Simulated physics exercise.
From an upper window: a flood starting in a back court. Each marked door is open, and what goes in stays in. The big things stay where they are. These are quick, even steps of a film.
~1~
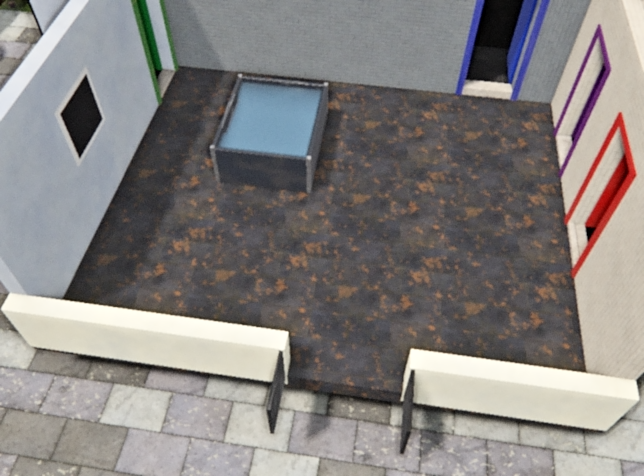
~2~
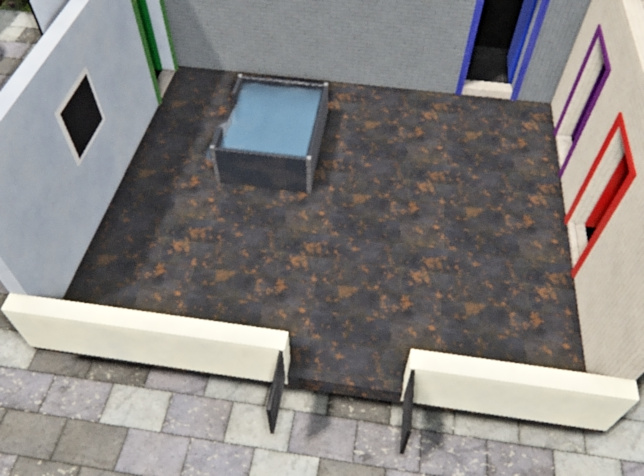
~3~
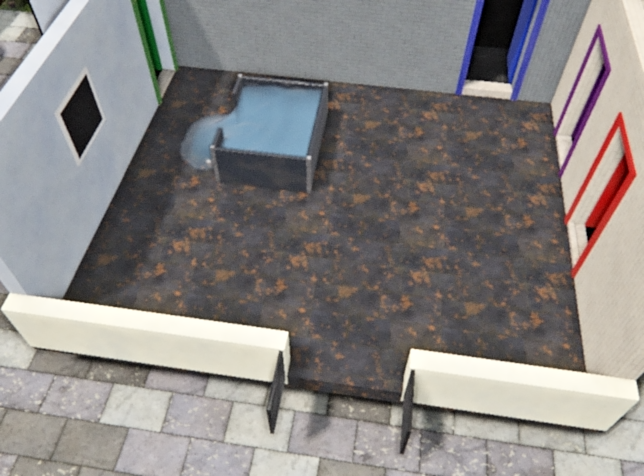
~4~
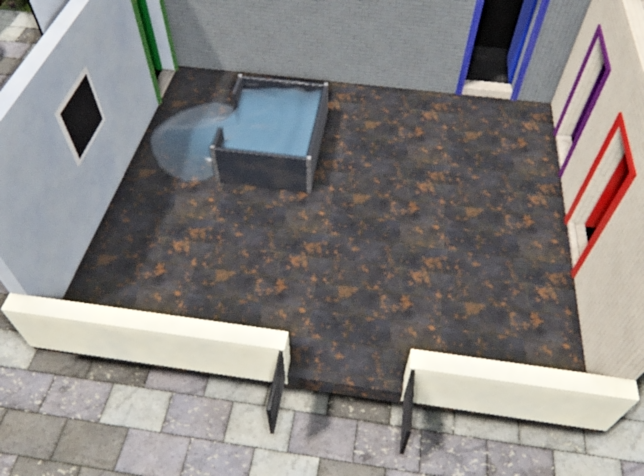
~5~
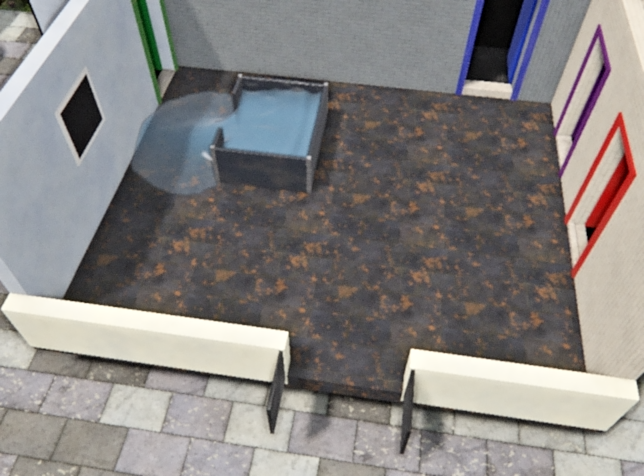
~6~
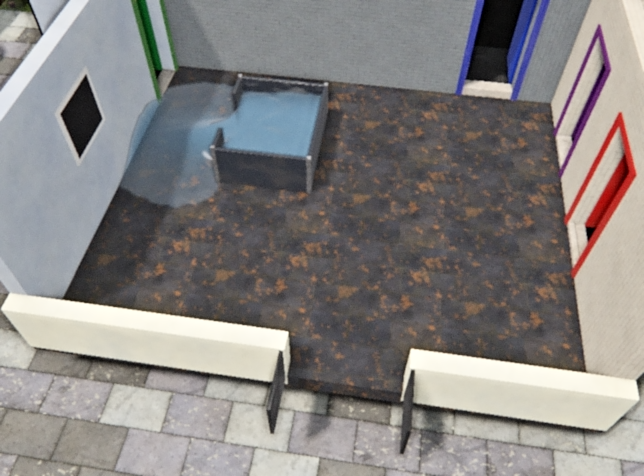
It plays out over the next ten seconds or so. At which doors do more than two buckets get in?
In the end: The purple door admits no more than that; the blue door admits no more than that; the green door lets in a lot; the red door admits no more than that.
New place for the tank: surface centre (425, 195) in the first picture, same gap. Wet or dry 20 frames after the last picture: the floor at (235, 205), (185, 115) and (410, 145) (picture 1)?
One after the other: Awash, wet, no water.
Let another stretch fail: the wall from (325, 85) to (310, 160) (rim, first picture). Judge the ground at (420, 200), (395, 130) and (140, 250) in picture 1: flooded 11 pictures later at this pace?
In that order: Awash, under water, dry.
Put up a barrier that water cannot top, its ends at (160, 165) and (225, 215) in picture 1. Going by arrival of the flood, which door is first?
I say the green door.
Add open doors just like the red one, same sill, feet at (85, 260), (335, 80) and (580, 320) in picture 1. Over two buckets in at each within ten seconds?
As listed: Keeps below it, takes less, stays under.
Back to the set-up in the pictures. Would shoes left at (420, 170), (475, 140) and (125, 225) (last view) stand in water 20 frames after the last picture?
As listed: Clear, not flooded, awash.
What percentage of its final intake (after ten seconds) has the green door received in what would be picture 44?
Near 85 in a hundred.
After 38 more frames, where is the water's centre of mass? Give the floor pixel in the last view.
Around (258, 183).
A moment on, water covers 15 % of the floor; the purple door not reached, the blue door not reached, the green door under two buckets in, the red door not reached.
Next, water covers 20 % of the floor; the purple door not reached, the blue door not reached, the green door over two buckets in, the red door not reached.
Then, water covers 35 % of the floor; the purple door not reached, the blue door not reached, the green door far over two buckets in, the red door not reached.
Later, water covers 65 % of the floor; the purple door wet at the sill, nothing in, the blue door wet at the sill, nothing in, the green door far over two buckets in, the red door not reached.
In the end, water covers 95 % of the floor; the purple door wet at the sill, nothing in, the blue door wet at the sill, nothing in, the green door far over two buckets in, the red door wet at the sill, nothing in.
